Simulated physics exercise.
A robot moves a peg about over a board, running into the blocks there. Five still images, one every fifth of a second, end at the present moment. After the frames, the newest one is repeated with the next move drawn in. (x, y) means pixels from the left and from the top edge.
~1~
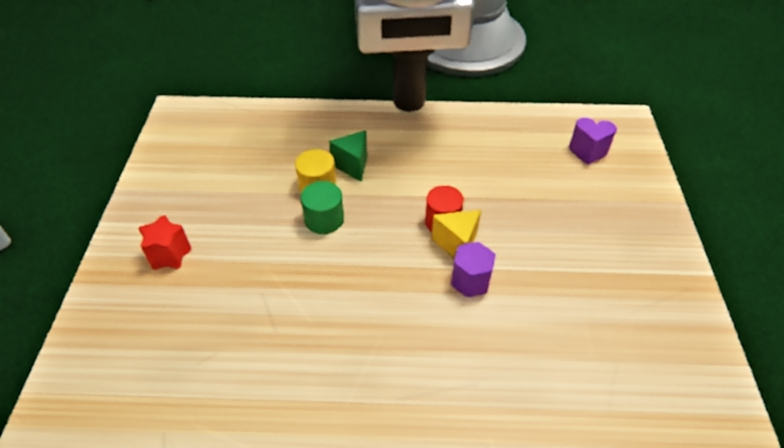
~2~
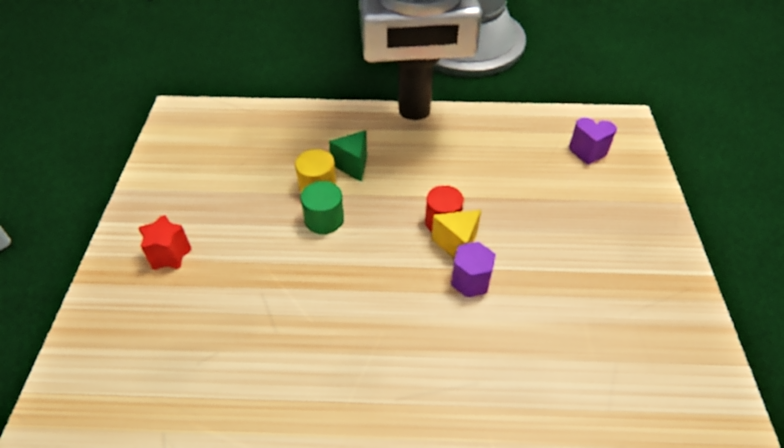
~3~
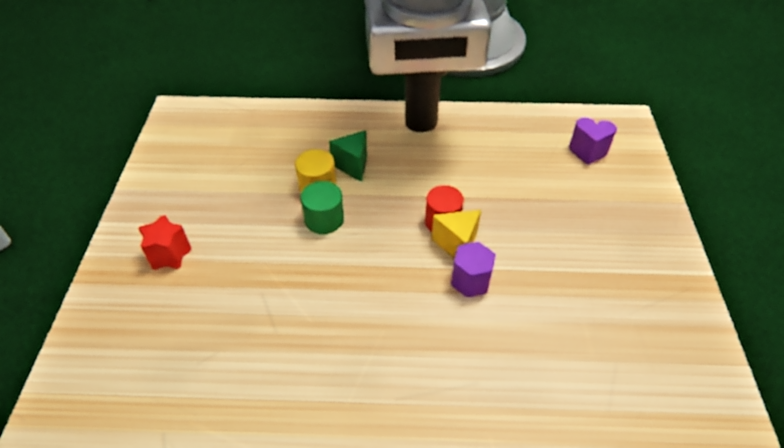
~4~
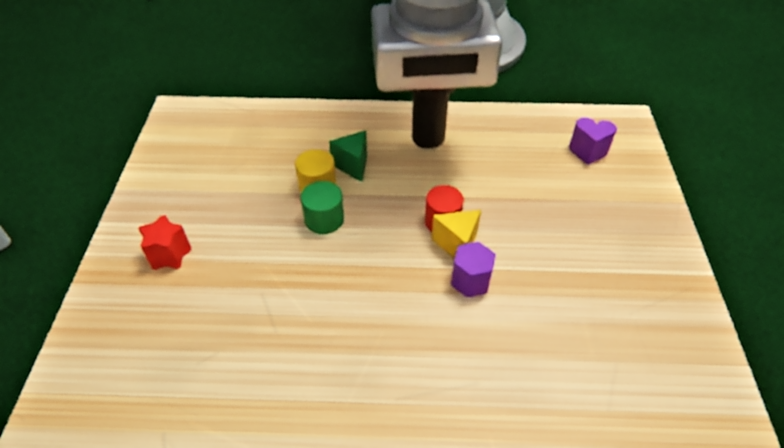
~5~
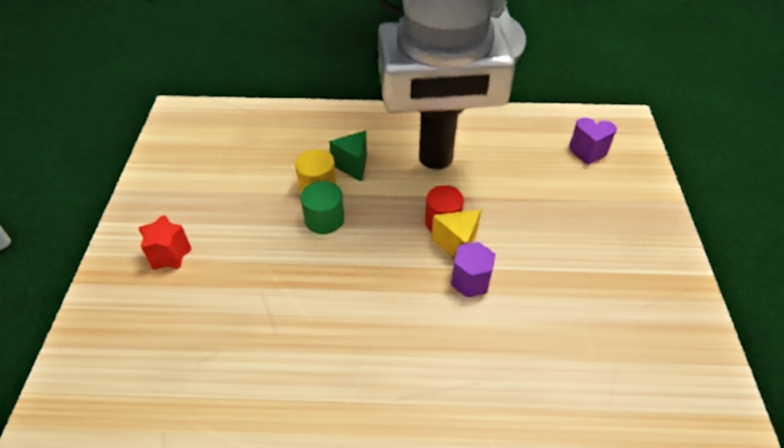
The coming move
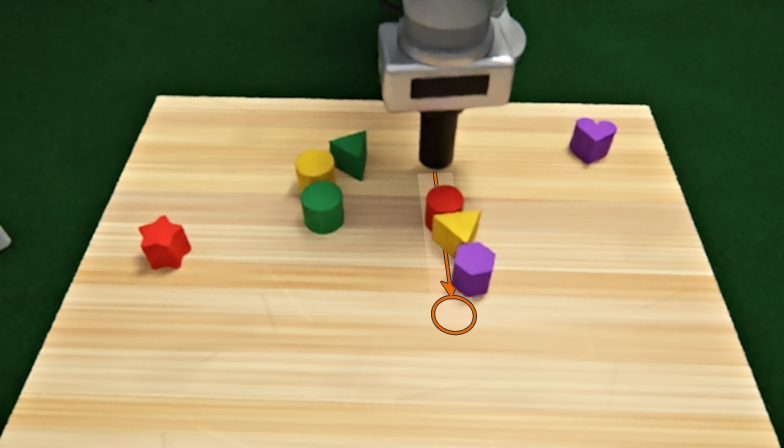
Robot arm with a dark peg moving slowly forward and slightly right over a wooden board, the colored blocks staying still.
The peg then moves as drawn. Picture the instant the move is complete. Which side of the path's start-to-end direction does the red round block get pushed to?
It will end up to the right.
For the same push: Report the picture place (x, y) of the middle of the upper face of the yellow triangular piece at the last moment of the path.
Expect it around (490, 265).
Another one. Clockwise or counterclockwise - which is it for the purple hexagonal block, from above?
Answer: With the clock.
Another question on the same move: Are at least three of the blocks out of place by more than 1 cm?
Yes
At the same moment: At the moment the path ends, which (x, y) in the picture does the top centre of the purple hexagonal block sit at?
The spot you're after is about (509, 295) in the image.
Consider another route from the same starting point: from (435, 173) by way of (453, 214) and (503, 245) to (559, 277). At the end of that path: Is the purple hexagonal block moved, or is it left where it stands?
It gets displaced.
Drawn move, straight from (435, 173) to (454, 315).
The first path, step by step. One third of the way, peg (442, 199); red round block (444, 219); yellow triangular piece (466, 243), turned 45° anticlockwise; purple hexagonal block (487, 273), turned 30° clockwise.
Two thirds of the way, peg (449, 247); red round block (441, 271); yellow triangular piece (482, 257), turned 65° anticlockwise; purple hexagonal block (497, 285), turned 60° clockwise.
At the end, peg (456, 301); green triangular piece still; red round block (430, 321); yellow triangular piece (490, 265), turned 80° anticlockwise; purple hexagonal block (509, 295), turned 65° clockwise.
